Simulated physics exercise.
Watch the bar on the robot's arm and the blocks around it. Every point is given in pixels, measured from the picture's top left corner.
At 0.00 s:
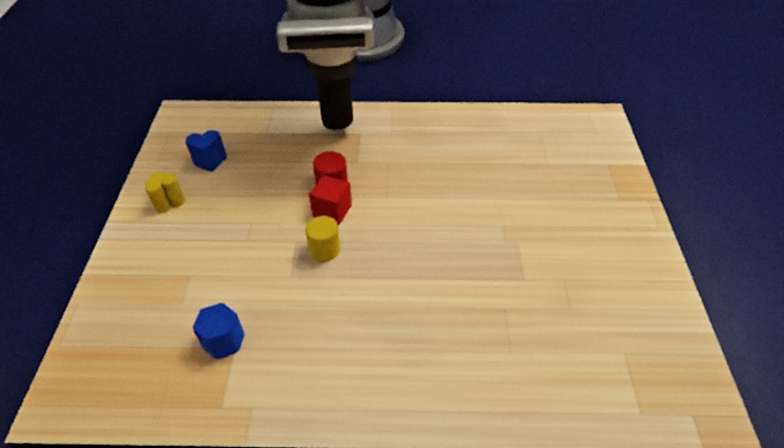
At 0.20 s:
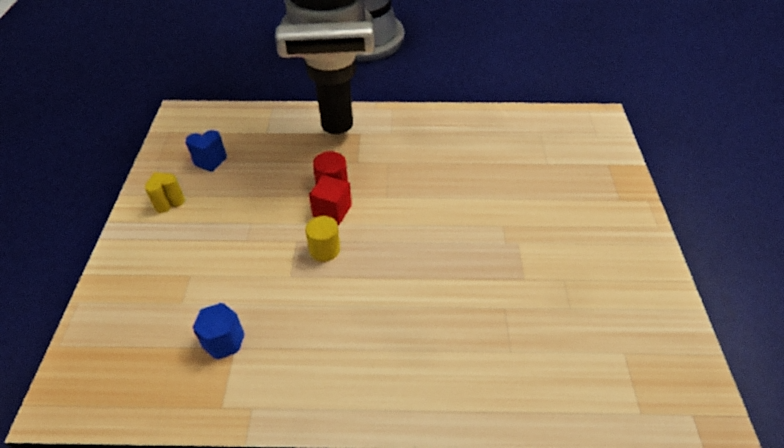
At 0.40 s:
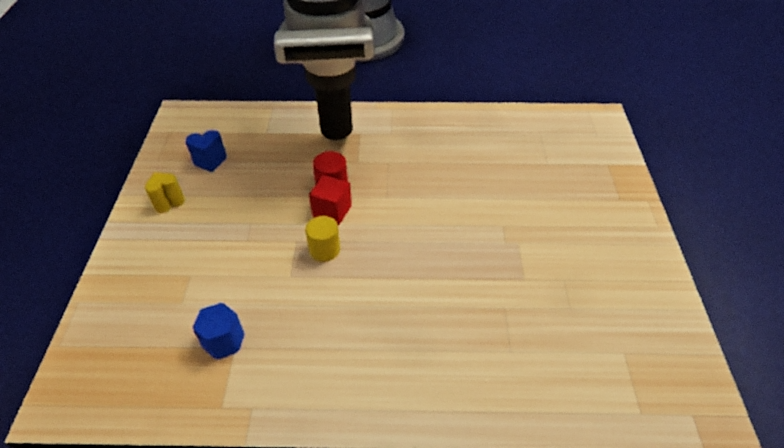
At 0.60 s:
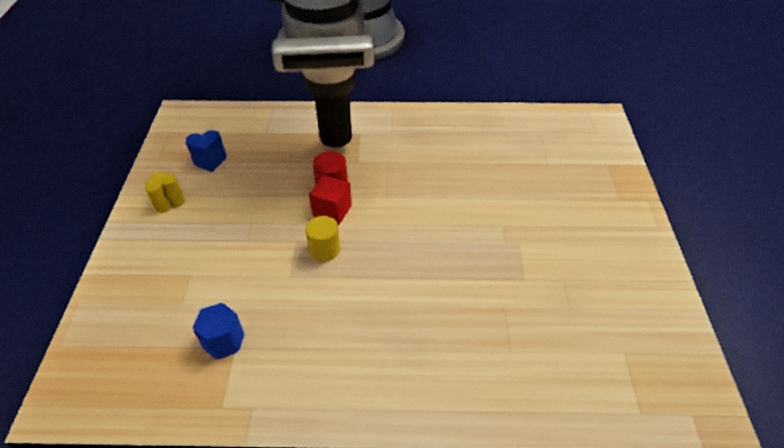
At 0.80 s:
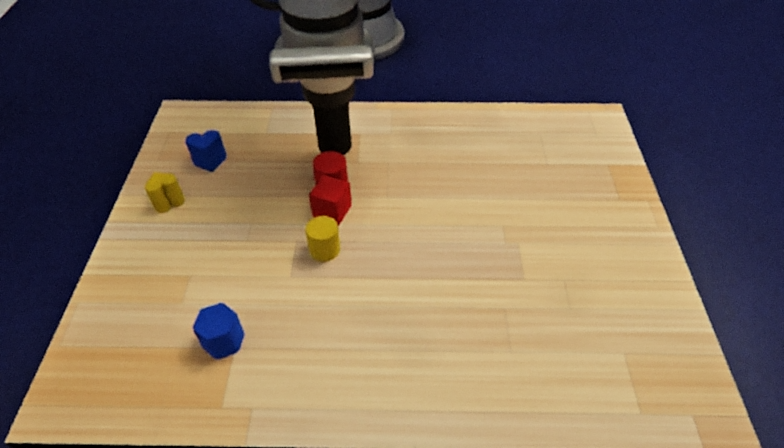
The robot arm's dark bar moves slightly down toward the red blocks, which stay still.
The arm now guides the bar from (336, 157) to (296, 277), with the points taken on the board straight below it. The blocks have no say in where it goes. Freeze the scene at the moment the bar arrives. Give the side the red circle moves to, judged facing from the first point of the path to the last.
Well, taking the path from its start to its end as straight ahead, the red circle moves to the right.
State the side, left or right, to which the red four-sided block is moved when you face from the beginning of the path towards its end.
It shifts to the left.
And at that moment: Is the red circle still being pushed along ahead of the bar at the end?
Yes, I think so.
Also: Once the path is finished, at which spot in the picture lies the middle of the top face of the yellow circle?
Somewhere near (347, 296).
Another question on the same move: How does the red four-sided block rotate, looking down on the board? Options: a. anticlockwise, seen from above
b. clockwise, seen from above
a - anticlockwise, seen from above.
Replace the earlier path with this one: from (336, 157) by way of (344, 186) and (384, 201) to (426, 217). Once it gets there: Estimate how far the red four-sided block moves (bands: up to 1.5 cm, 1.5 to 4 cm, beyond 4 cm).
It is going to finish 1.5 to 4 cm from where it is now.
The first path, step by step. One third of the way, bar (321, 182); yellow circle (324, 247); red circle (314, 197); red four-sided block (323, 221), turned 35° anticlockwise.
Two thirds of the way, bar (307, 221); yellow circle (338, 286); red circle (299, 239); red four-sided block (319, 262), turned 65° anticlockwise.
At the end, bar (294, 266); blue hexagonal block still; yellow circle (347, 296); red circle (272, 287); red four-sided block (320, 277), turned 90° anticlockwise.
